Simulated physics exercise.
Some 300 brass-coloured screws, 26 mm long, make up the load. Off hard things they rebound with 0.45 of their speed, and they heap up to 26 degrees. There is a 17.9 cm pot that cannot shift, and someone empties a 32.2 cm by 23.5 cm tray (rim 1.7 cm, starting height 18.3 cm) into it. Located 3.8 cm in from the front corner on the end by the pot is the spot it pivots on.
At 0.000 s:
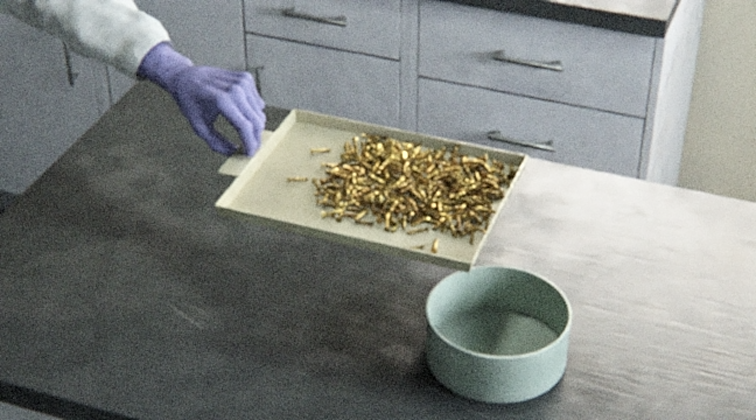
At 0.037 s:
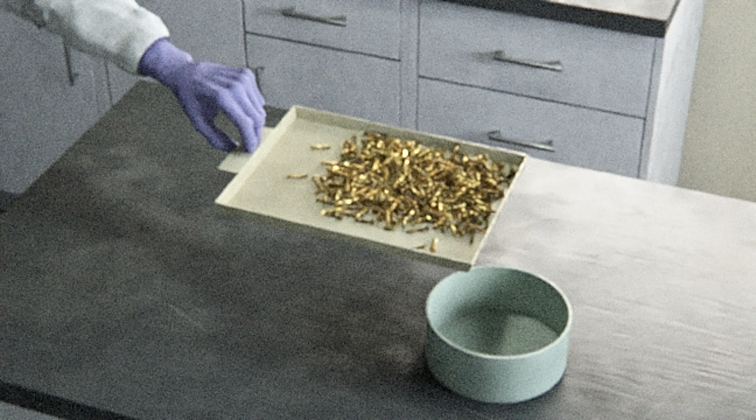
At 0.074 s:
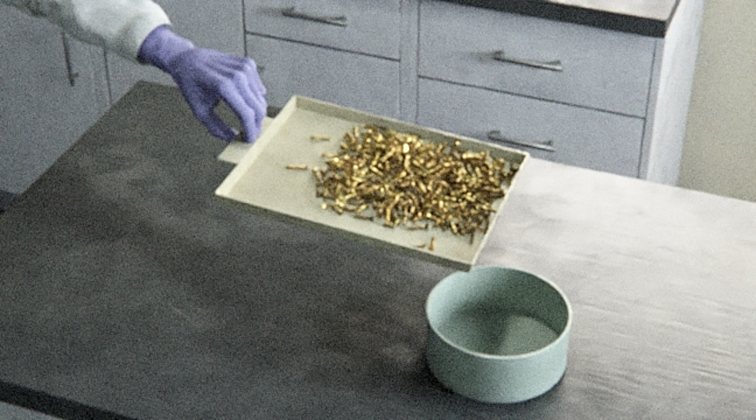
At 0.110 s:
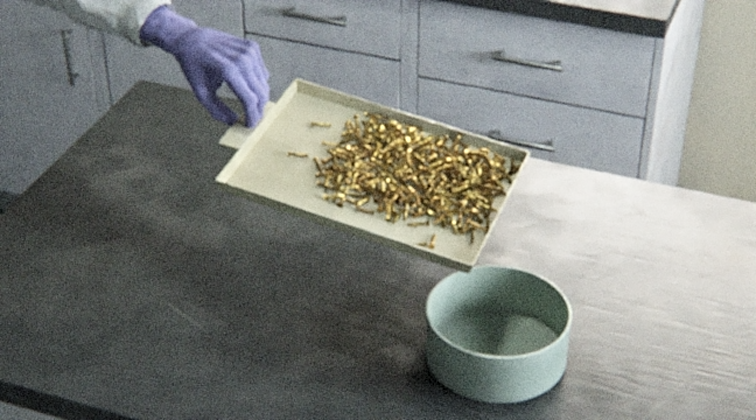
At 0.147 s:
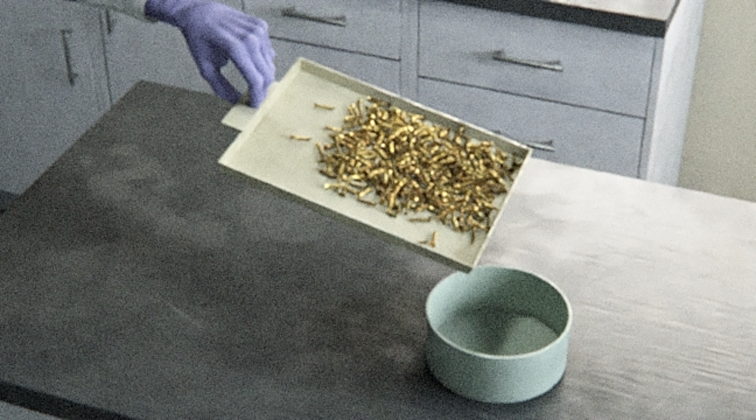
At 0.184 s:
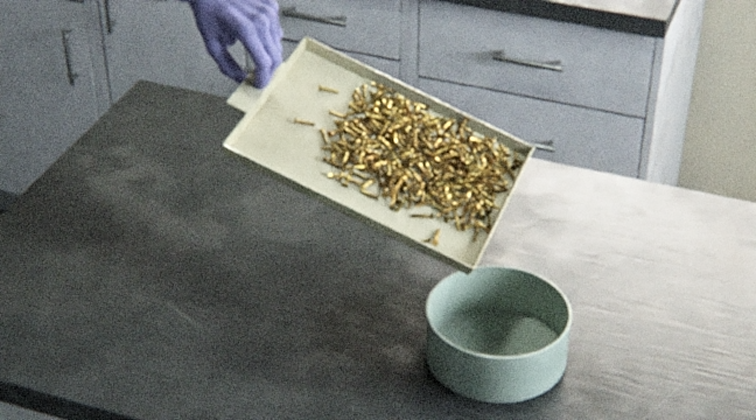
On a dark worktop by grey drawers, a purple-gloved hand raising the left end of a tray of brass-coloured screws beside a green pot.
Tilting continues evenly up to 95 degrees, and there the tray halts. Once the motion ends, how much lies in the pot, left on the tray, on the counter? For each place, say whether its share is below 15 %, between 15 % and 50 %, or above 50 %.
Pot: A notable amount; tray: A slight amount; counter: The main share.
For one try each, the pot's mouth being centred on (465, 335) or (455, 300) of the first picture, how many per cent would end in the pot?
Around 20 per cent, then around 0 per cent.
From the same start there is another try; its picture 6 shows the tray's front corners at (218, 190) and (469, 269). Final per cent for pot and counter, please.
Final per cent - pot 5, counter 95.
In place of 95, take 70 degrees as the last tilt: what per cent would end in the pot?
That comes out at some 35 per cent.
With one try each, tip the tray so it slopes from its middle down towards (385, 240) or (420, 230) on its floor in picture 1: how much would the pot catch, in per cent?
5 and 20 %.
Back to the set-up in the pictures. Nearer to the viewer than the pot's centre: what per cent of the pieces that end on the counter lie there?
I'd put it at around 80 per cent.
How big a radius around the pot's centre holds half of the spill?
Distance: Around 18 cm.
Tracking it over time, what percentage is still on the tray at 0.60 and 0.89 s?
Sequence: 70; 0.
Then, at 0.43 s, tilt 57 degrees; the tray holds 100 %, the pot 0 %.
After 0.60 s, tilt 83 degrees; the tray holds 70 %, the pot 0 %.
After 0.89 s, tilt 95 degrees; the tray holds 0 %, the pot 35 %.
At rest (1.8 s), pot 35 %, tray 0 %, counter 65 %.
